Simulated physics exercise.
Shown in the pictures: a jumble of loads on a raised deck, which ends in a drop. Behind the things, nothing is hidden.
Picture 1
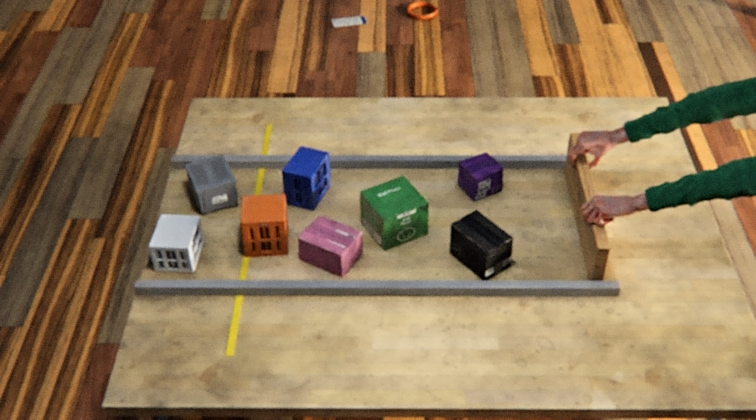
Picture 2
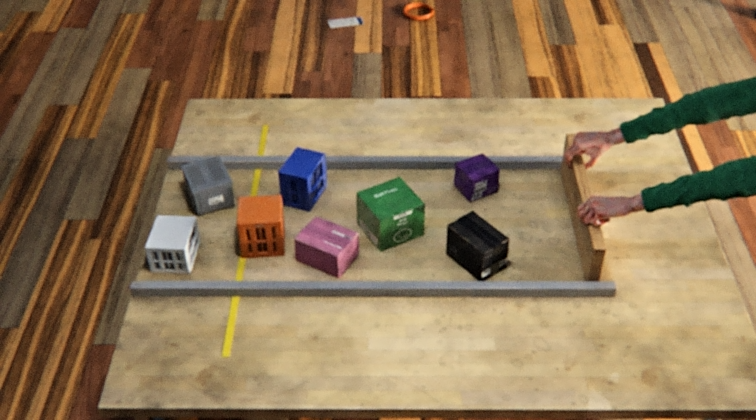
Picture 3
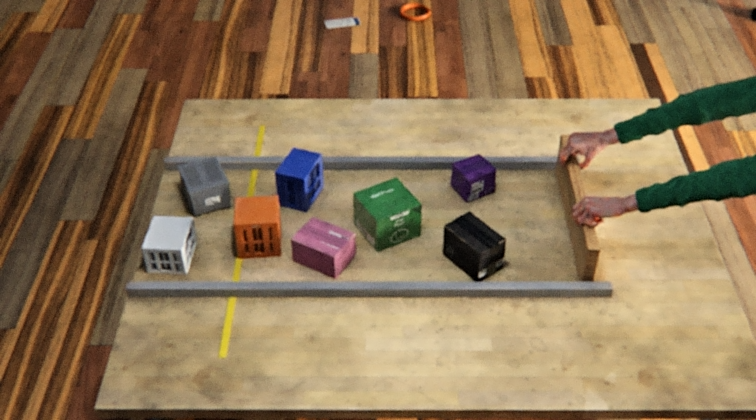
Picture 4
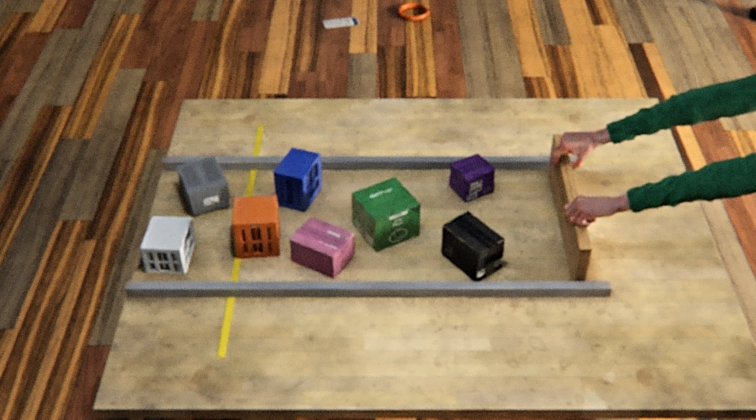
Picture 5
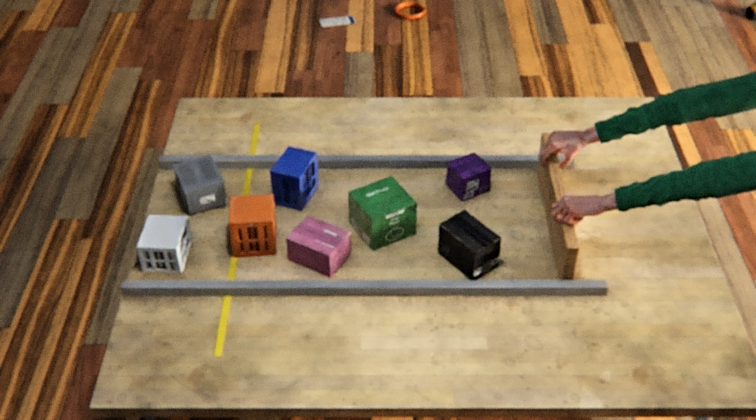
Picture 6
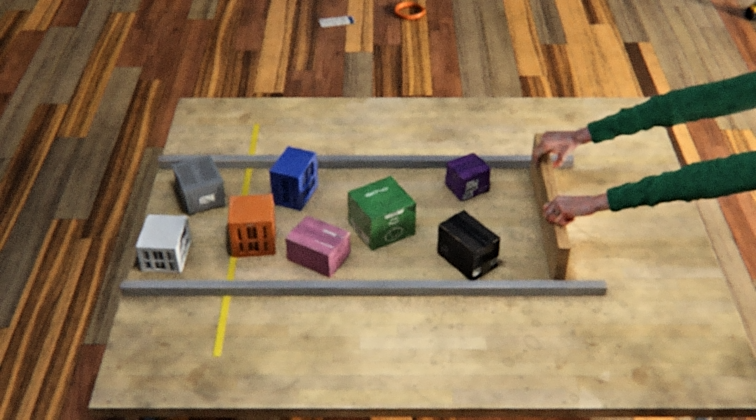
Two green-sleeved arms reach in from the right over a pale wooden board on a striped wood floor, seen from above at an angle, gripping an upright plank between two grey rails. White, grey, orange and blue boxes sit around a yellow line at left, with pink and green ones mid-board and purple and black ones nearer the plank. The hands slide the plank slowly leftward toward the still boxes, while the view drifts slightly.
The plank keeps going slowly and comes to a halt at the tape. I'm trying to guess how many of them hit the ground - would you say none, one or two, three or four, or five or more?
Fallen: One or two.
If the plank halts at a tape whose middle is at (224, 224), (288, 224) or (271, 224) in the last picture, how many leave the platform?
2, 0, 0.
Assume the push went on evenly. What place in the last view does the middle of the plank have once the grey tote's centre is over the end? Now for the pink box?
First one: Around (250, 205). Other one: Around (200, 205).
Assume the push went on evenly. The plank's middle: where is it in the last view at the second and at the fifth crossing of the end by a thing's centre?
Near (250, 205) first, near (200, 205) second.
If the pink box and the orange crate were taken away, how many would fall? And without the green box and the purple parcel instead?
First 1, then 1.
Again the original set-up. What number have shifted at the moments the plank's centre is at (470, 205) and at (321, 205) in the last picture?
2 at one spot and 6 at the other.
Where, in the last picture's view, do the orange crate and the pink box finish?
Final spots - orange crate (164, 221), pink box (169, 259).
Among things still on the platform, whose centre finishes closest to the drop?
The orange crate.
Soon after, none off yet; white crate at rest near (164, 244); grey tote at rest near (199, 185); orange crate at rest near (253, 226).
Then, none off yet; white crate at rest near (164, 244); grey tote at rest near (199, 185); orange crate moved a little near (237, 225).
By the end, the number that fall off is one or two; fallen, grey tote and white crate.
